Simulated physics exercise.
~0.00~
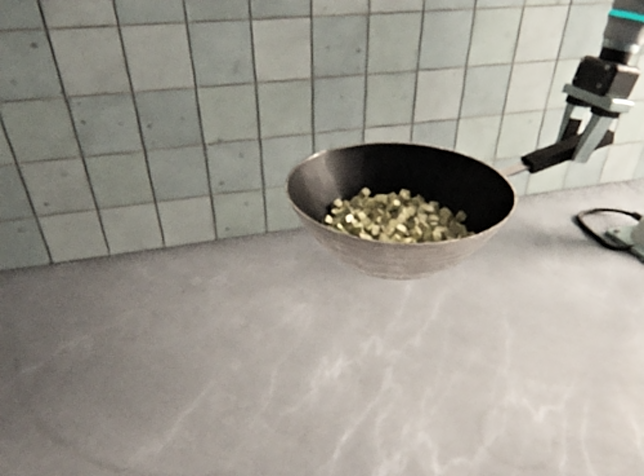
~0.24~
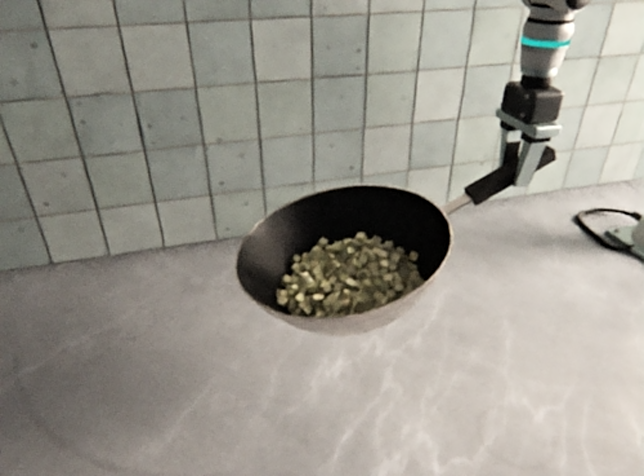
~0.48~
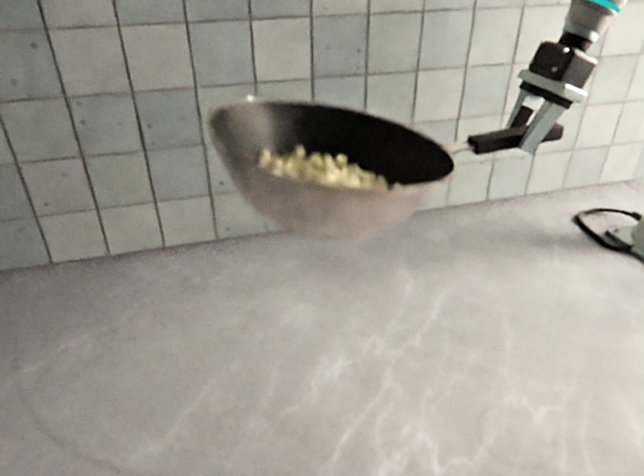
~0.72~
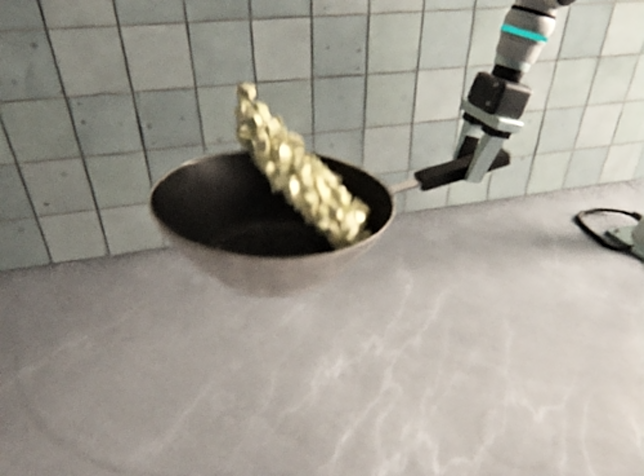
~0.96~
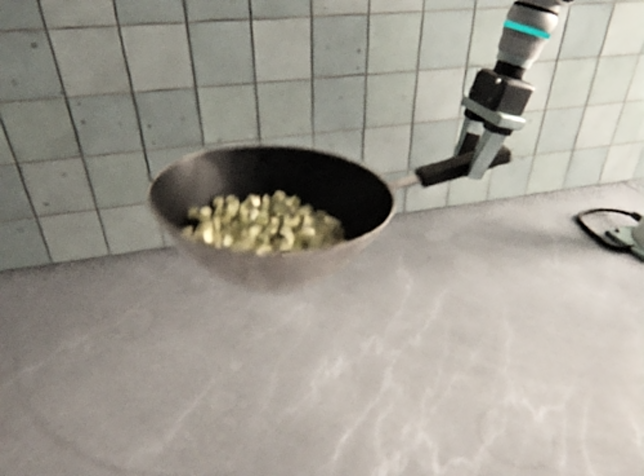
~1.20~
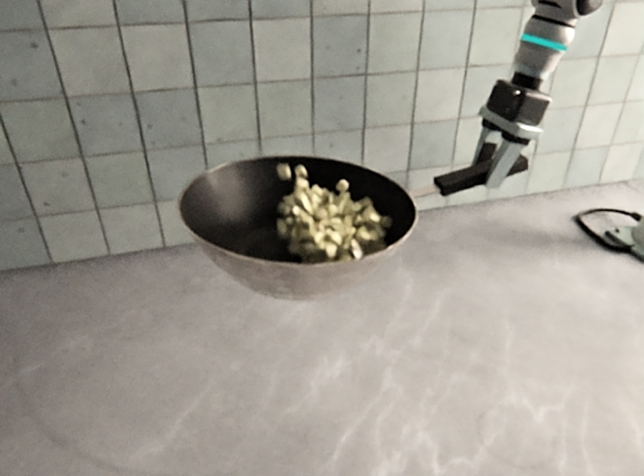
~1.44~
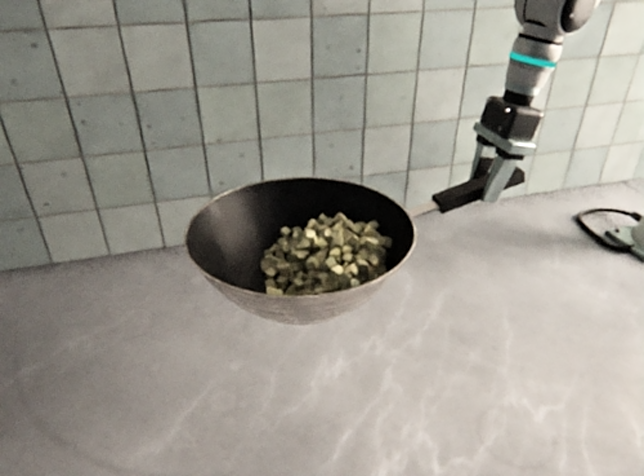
The clip opens on a robot arm gripping a dark wok by its handle above a grey marbled counter, with small pale green vegetable dice heaped inside and a tiled wall behind. The arm swings the wok left and down, then lifts it with the far-left side raised. As the wok drops back, the dice leap up in a slanting band above the pan. They fall back into the wok, then bunch toward the right as it shifts that way. Finally the wok sinks slightly and sits upright, with the dice piled inside and none visible on the counter.
